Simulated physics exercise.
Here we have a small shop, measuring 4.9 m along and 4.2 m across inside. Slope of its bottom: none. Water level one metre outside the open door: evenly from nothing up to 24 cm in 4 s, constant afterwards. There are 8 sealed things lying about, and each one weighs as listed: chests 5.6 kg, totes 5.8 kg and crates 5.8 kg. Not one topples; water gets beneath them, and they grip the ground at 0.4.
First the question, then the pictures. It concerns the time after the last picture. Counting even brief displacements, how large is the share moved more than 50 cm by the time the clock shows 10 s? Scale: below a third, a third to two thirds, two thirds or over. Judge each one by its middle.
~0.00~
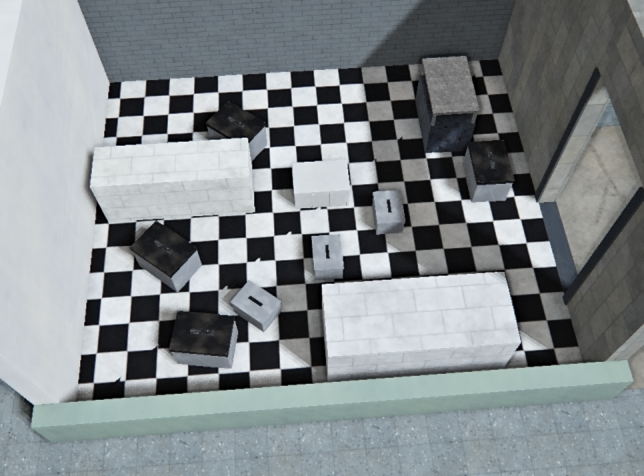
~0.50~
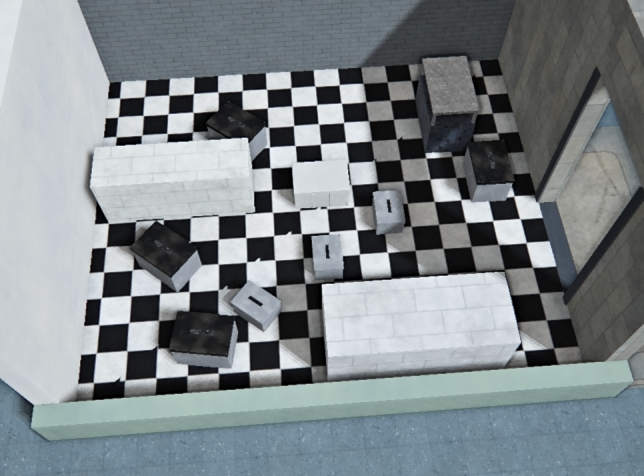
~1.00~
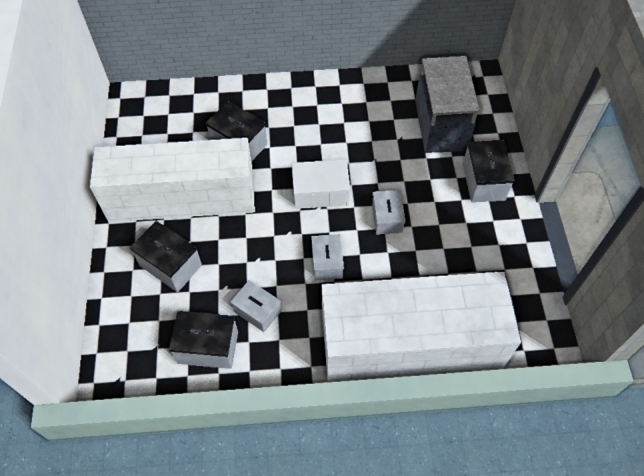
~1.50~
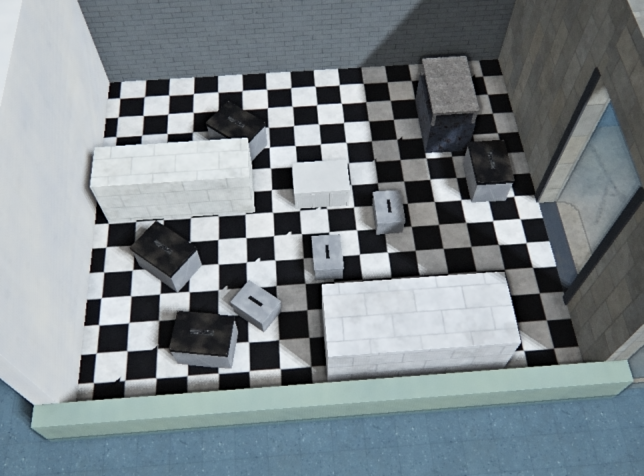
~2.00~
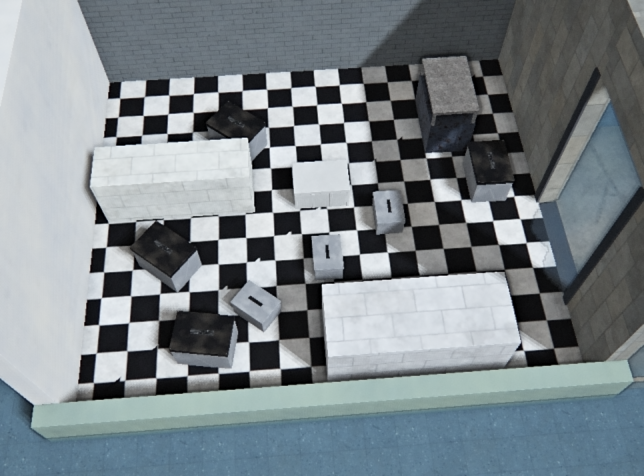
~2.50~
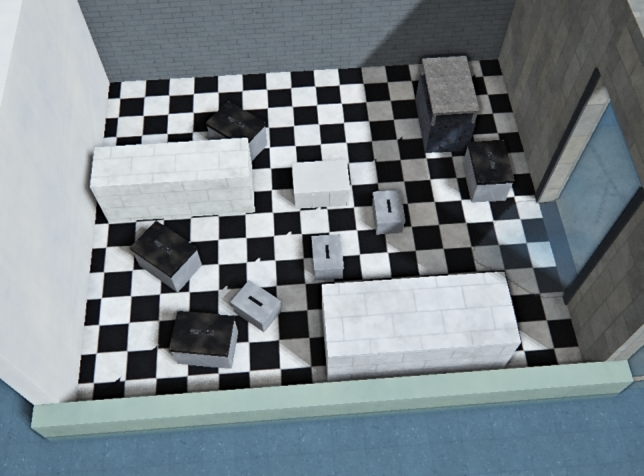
On that scale, two thirds or over.
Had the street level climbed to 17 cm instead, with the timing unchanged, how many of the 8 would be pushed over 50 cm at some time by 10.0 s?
Count under that change: 5.
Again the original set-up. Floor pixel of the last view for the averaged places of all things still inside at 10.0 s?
Around (223, 245).
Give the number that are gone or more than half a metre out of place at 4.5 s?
The answer is 1.
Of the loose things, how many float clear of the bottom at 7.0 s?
Count: 5.
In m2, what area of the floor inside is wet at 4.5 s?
My estimate is roughly 6.5 m2.
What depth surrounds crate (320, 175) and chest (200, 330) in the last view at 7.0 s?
Depth approx. 5 cm / 6 cm.
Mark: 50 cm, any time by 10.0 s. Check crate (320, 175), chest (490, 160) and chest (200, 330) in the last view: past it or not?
Same order as the question: Greater, smaller, greater.
After 3.5 s 0 of 8 are over 50 cm from their spots; 0 afloat.
After 4.5 s 1 of 8 are over 50 cm from their spots; 0 afloat.
After 7.0 s 7 of 8 are over 50 cm from their spots; 5 afloat.
After 10.0 s 5 of 8 are over 50 cm from their spots, and 7 have been at some point; 7 afloat.
